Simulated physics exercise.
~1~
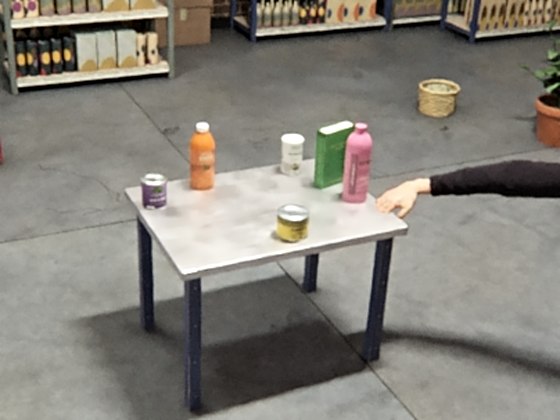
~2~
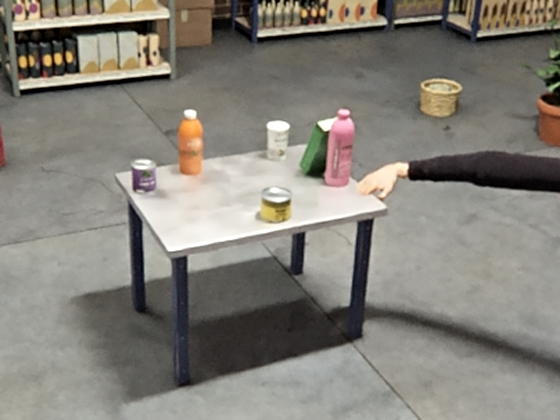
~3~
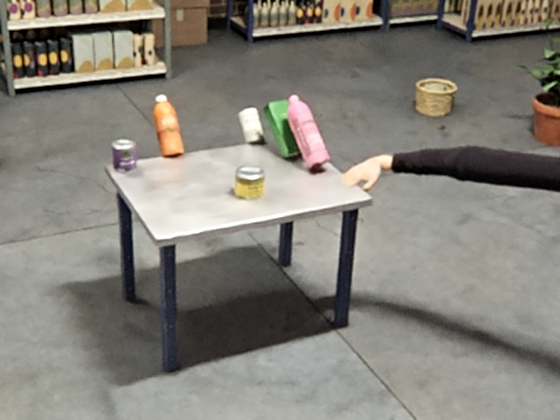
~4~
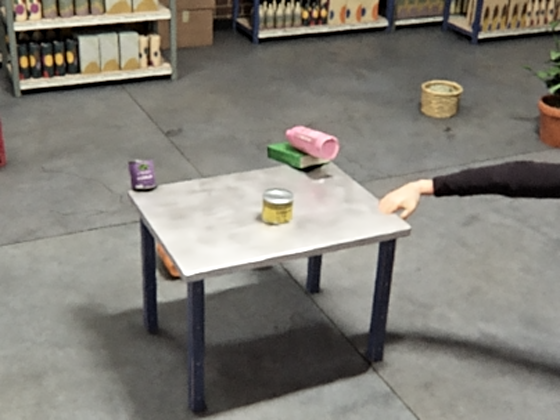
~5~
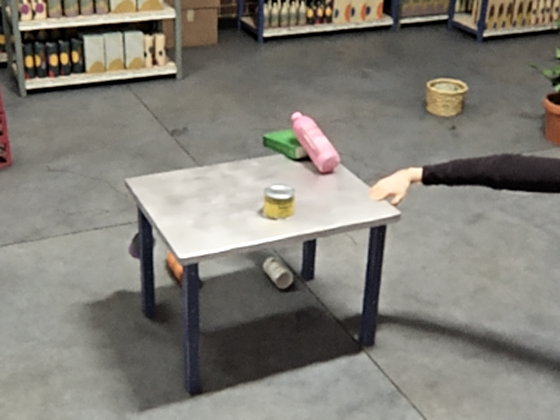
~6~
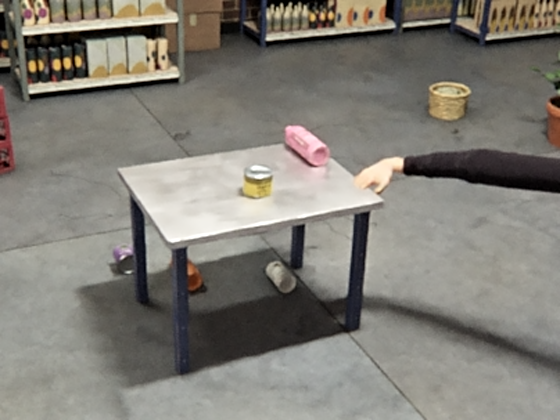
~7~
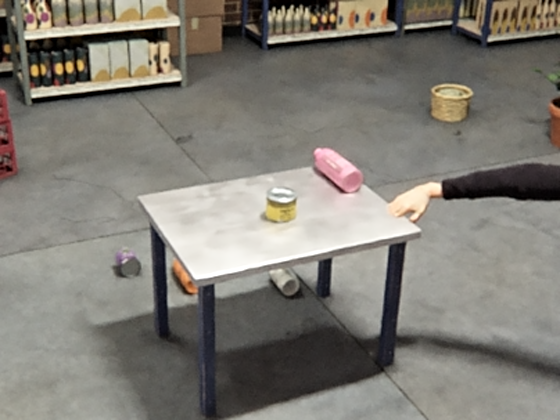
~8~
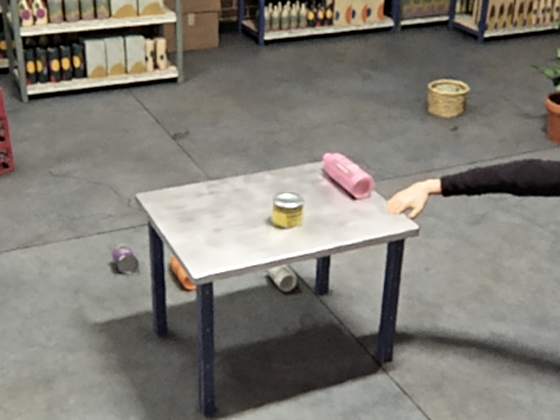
In a warehouse, a hand jerks a small table around, toppling items until two remain on top.
